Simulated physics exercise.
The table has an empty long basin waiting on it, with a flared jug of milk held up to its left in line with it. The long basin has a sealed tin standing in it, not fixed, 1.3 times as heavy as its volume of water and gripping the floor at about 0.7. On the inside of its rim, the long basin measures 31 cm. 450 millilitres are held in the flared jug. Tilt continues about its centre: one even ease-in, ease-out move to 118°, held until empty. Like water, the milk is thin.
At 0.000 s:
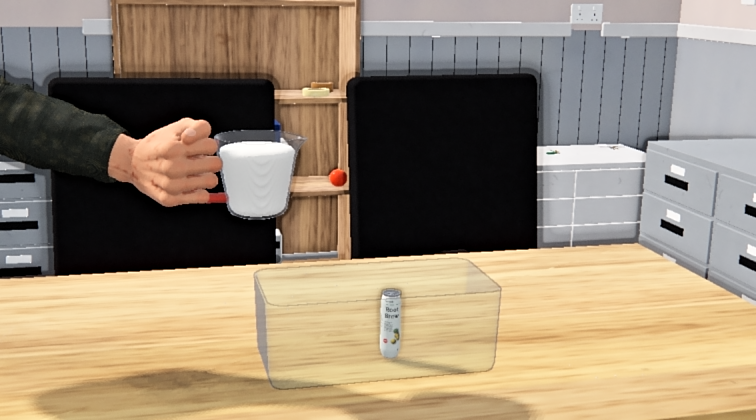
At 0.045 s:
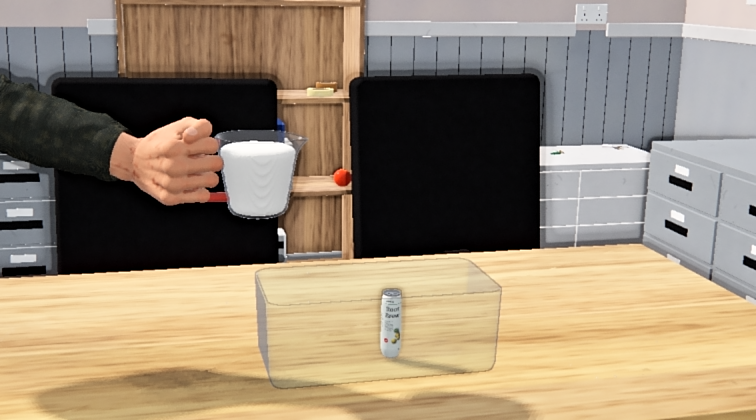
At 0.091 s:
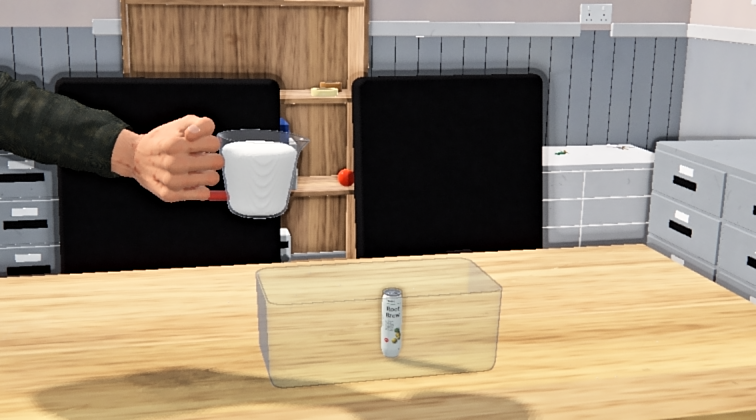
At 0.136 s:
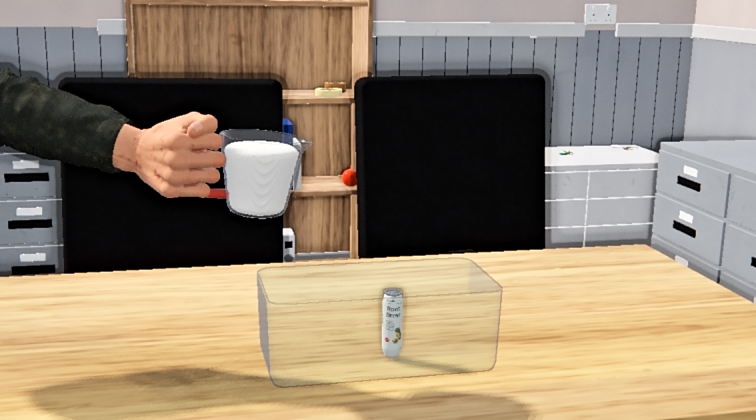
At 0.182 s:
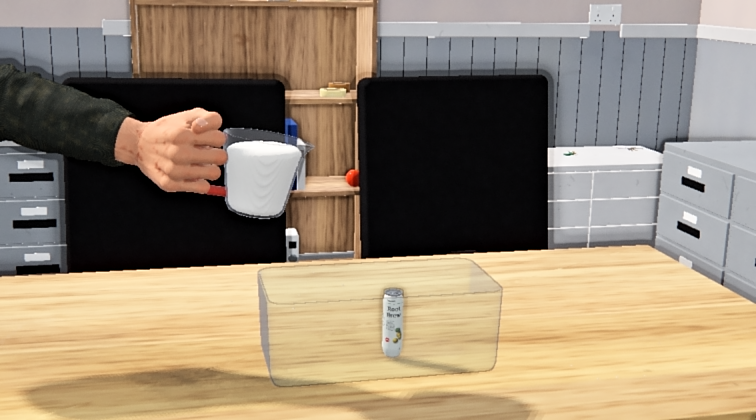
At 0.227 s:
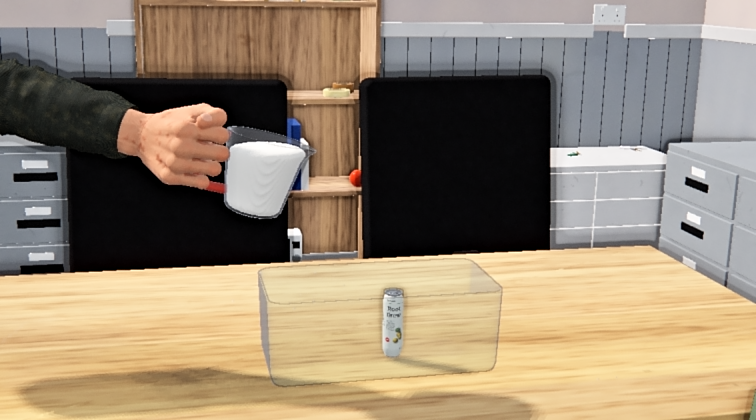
In this clip, a hand holds a clear jug of milk above a wooden table, left of a transparent basin with a small tin, and gradually tilts it slightly to the right while the view shifts a little.
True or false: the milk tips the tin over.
False.
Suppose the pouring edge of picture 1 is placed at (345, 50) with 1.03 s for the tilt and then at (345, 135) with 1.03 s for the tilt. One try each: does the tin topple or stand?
The tin stays vertical the first time and overturns the second time.
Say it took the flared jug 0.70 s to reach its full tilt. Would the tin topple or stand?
The tin would stay balanced.
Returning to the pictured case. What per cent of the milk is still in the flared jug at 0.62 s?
Remaining: Near 60 % of the total.
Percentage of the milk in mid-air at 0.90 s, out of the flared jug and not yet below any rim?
10 per cent or so.
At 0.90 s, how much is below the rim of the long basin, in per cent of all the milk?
Some 84 percent.
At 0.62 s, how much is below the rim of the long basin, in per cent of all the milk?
Roughly 12 percent.
After 0.62 s the tilt is 77° and 60 per cent is still to pour; the tin stands where it began.
After 0.90 s the tilt is 114° and 4 per cent is still to pour; the tin stands where it began.
After 1.20 s the tilt is 118° and 0 per cent is still to pour; the tin stands where it began.
After 1.53 s the tilt is 118° and 0 per cent is still to pour; the tin stands where it began.
In the end the tin stands where it began.
